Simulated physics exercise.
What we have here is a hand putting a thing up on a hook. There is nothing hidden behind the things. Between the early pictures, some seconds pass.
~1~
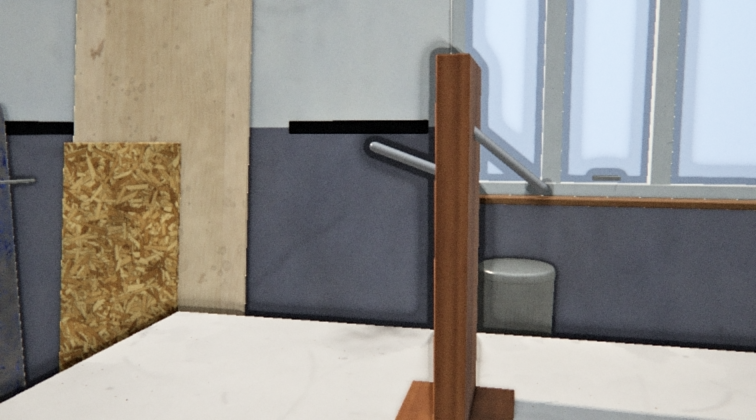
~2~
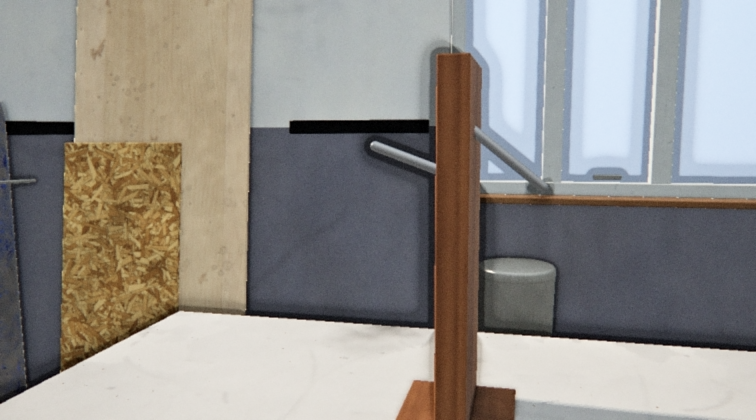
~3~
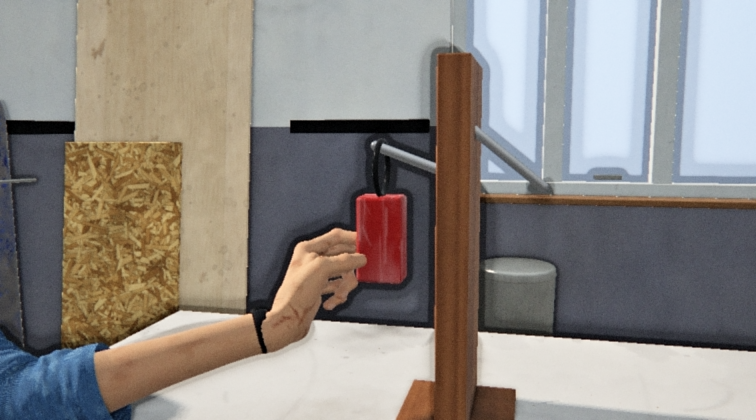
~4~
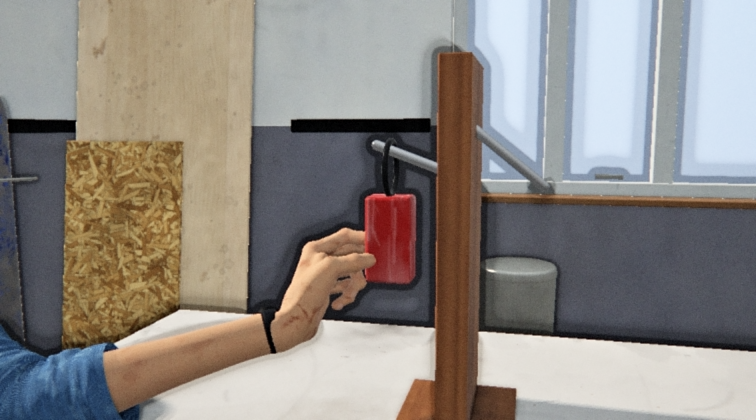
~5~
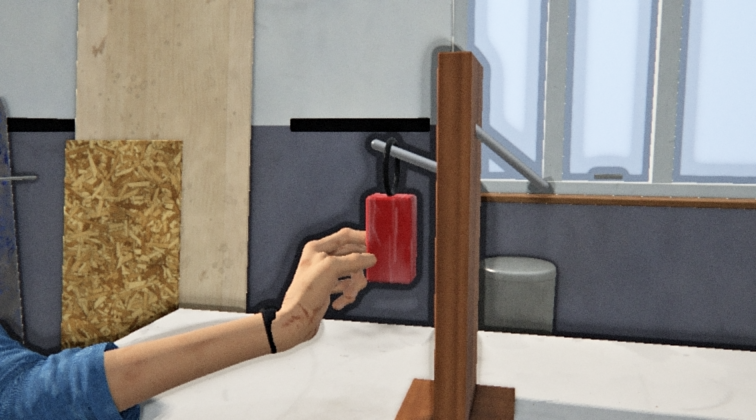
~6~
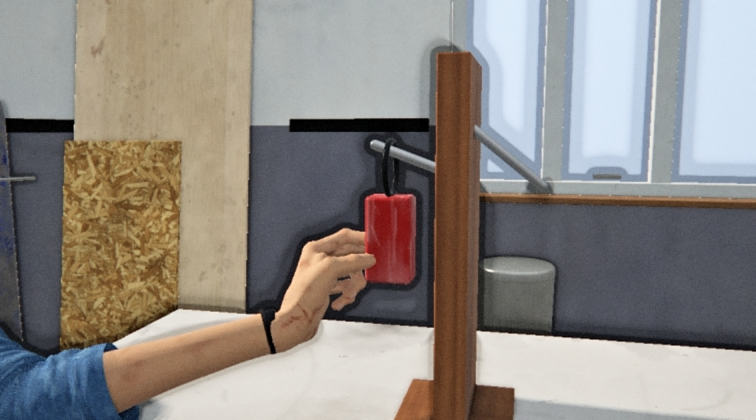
To begin with, a wooden post with angled metal pegs stands on a white table, with nothing hanging from it. A hand then appears from the left, holding a red pouch by the left peg's tip. It shifts the pouch slightly right, its black loop over the peg, and keeps holding it, nearly still.
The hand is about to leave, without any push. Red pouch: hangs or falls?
Hangs.
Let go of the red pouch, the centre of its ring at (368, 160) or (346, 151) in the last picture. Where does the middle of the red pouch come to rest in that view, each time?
It stops at around (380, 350) and around (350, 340).
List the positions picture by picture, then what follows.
Peg stand (456, 247), in the first picture.
Peg stand (457, 247), in the second picture.
Still on the way; red pouch (382, 210); peg stand (457, 247), in the third picture.
Still on the way; red pouch (391, 209); peg stand (458, 246), in the fourth picture.
Still on the way; red pouch (392, 209); peg stand (457, 246), in the fifth picture.
In place, still held; red pouch (391, 210); peg stand (456, 246), in the sixth picture.
Then, 0.18 s on from there, red pouch at rest near (391, 211).
In the end, the red pouch stays on its peg, near (391, 211).
